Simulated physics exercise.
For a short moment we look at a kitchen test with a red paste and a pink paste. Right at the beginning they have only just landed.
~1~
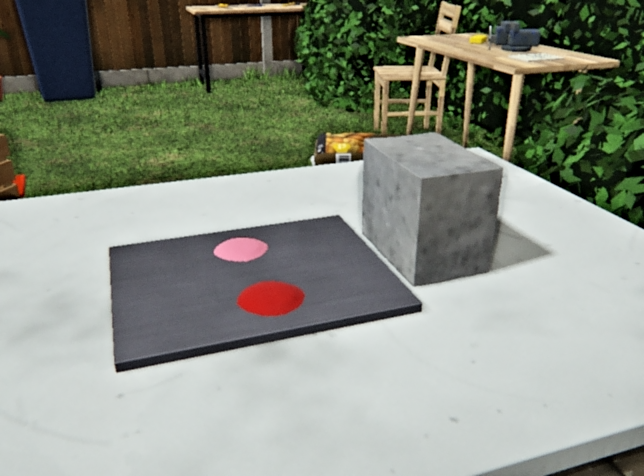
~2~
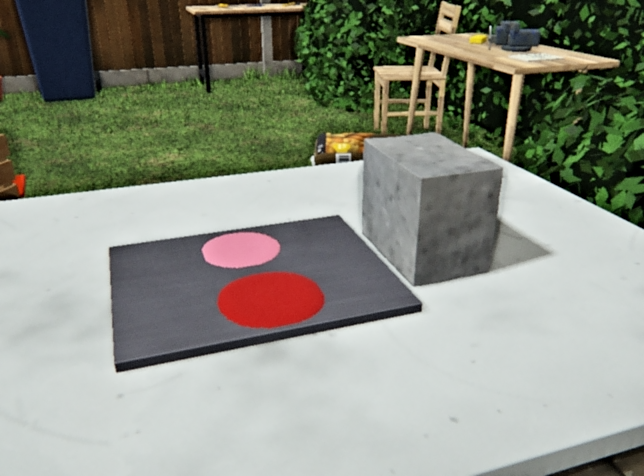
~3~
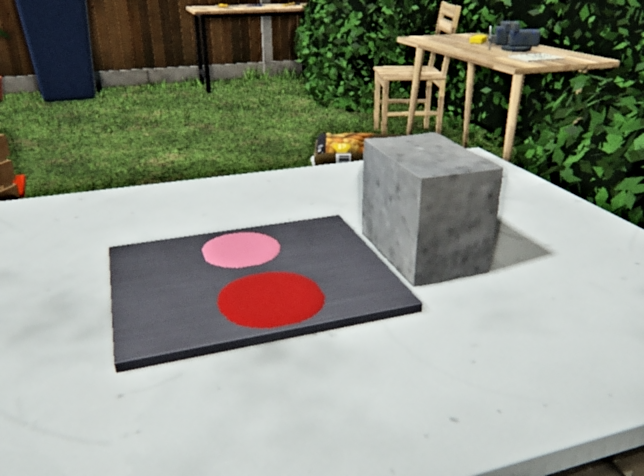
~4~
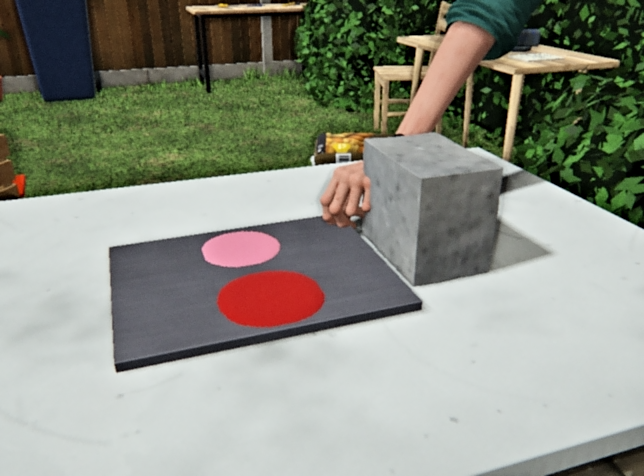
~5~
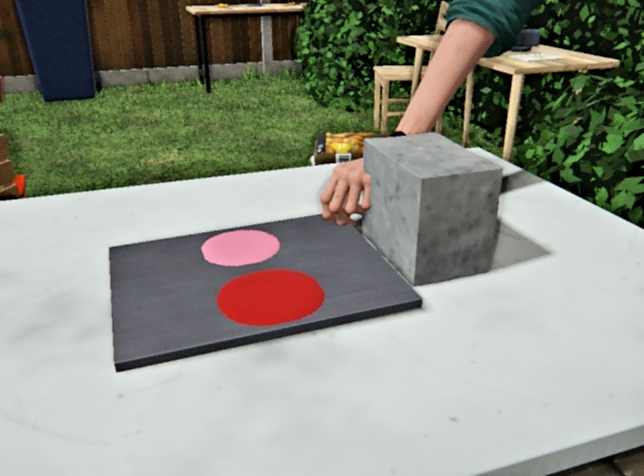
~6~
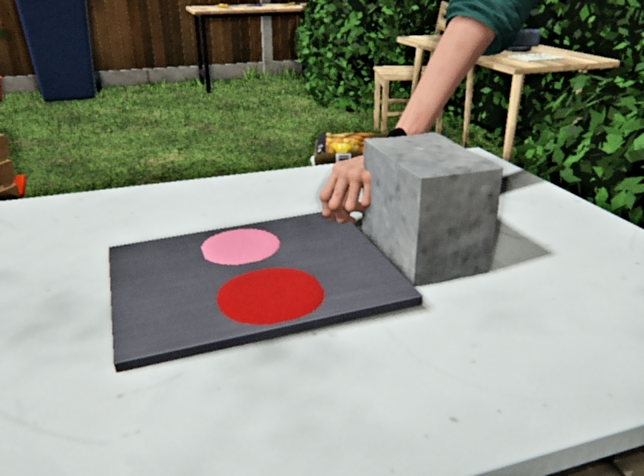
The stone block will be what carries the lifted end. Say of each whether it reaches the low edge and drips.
Red paste slips off; pink paste slips off.
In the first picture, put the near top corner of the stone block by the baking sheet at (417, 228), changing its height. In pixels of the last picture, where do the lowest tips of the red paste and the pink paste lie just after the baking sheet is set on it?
(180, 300) and (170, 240).
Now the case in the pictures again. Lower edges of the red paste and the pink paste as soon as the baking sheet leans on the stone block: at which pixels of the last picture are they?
First at (133, 309), then at (133, 250).
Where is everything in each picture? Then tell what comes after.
In the first frame, the baking sheet lies flat; red paste (271, 294) a low mound; pink paste (241, 247) a low mound; stone block (458, 229).
In the second frame, they settle; red paste (271, 297) spread thin; pink paste (241, 249) spread thin.
In the third frame, at rest; red paste (271, 297) spread thin; pink paste (241, 249) spread thin.
In the fourth frame, a hand takes the end; red paste (271, 296) spread thin; pink paste (241, 247) spread thin.
In the fifth frame, the end is rising; red paste (271, 294) spread thin; pink paste (241, 246) spread thin.
In the sixth frame, the baking sheet slopes by about 2°; red paste (270, 293) spread thin; pink paste (241, 245) spread thin; stone block (458, 229).
Next, slope about 28°; the red paste has crept down a long way; the pink paste has crept down a long way.
After that, the red paste is dripping off the low end; the pink paste is dripping off the low end.
Finally, slope about 28°; the red paste is dripping off the low end; the pink paste is dripping off the low end.
